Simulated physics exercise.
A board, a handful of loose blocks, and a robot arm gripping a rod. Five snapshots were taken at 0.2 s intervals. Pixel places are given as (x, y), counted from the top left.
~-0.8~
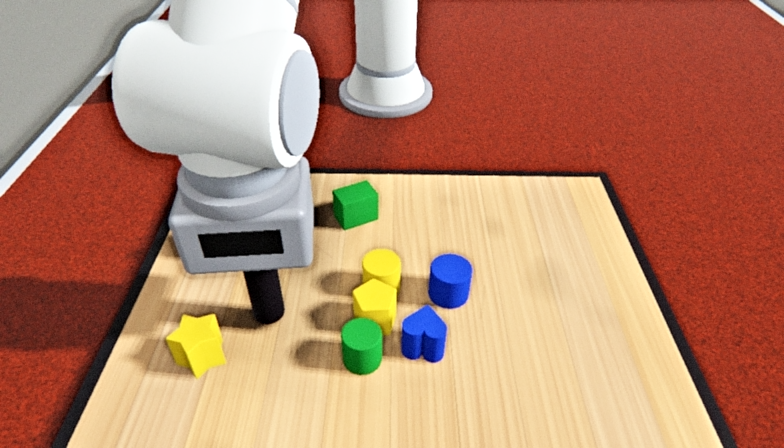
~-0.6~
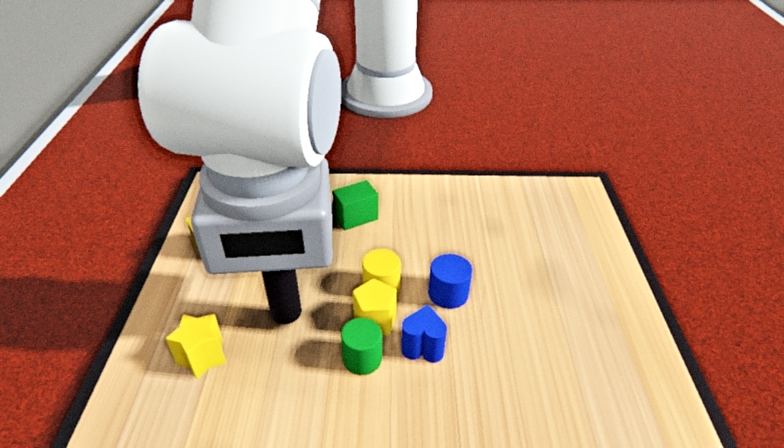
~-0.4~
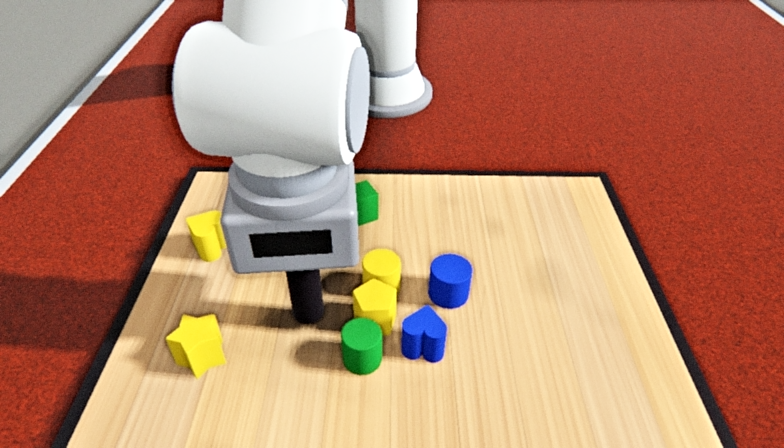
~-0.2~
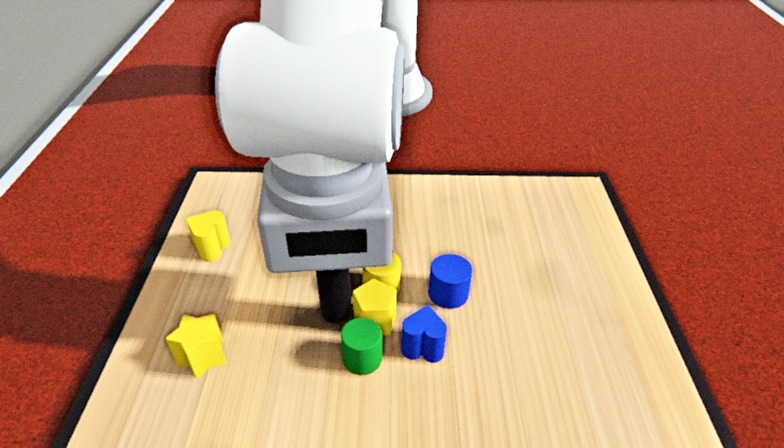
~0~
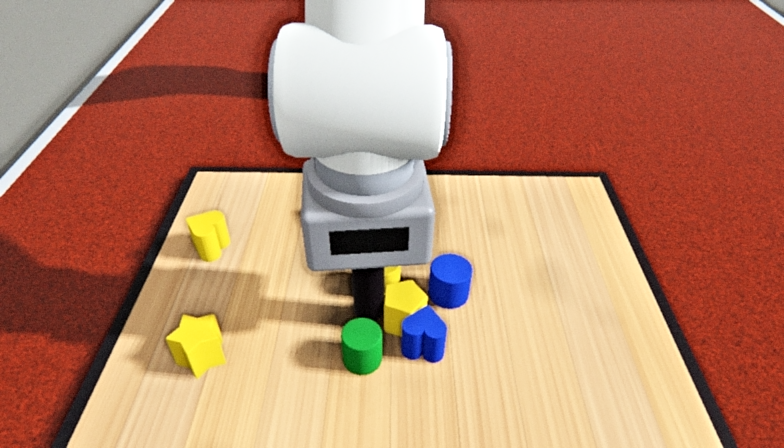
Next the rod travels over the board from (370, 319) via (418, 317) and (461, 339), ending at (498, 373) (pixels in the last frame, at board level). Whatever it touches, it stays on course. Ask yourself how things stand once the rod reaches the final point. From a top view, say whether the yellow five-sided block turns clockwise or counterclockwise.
The yellow five-sided block rotates counterclockwise.
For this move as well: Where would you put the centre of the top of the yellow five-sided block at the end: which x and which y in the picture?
Its top face will be centred at roughly (509, 310).
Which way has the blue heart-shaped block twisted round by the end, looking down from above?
Viewed from above, clockwise.
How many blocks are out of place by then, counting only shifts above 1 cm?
Two will move.
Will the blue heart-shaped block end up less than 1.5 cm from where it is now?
No, it doesn't check out.
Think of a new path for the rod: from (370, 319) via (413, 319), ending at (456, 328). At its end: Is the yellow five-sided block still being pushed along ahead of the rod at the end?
Final answer: Yes.
What follows on the original path. One third of the way, rod at (420, 310); yellow five-sided block at (456, 298), turned 20° clockwise; blue heart-shaped block at (437, 330), turned 35° clockwise.
Two thirds of the way, rod at (462, 332); yellow five-sided block at (500, 309), turned 20° anticlockwise; blue heart-shaped block at (439, 334), turned 55° clockwise.
At the end, rod at (500, 366); yellow five-sided block at (509, 310), turned 35° anticlockwise; blue heart-shaped block at (439, 335), turned 60° clockwise; blue round block still.
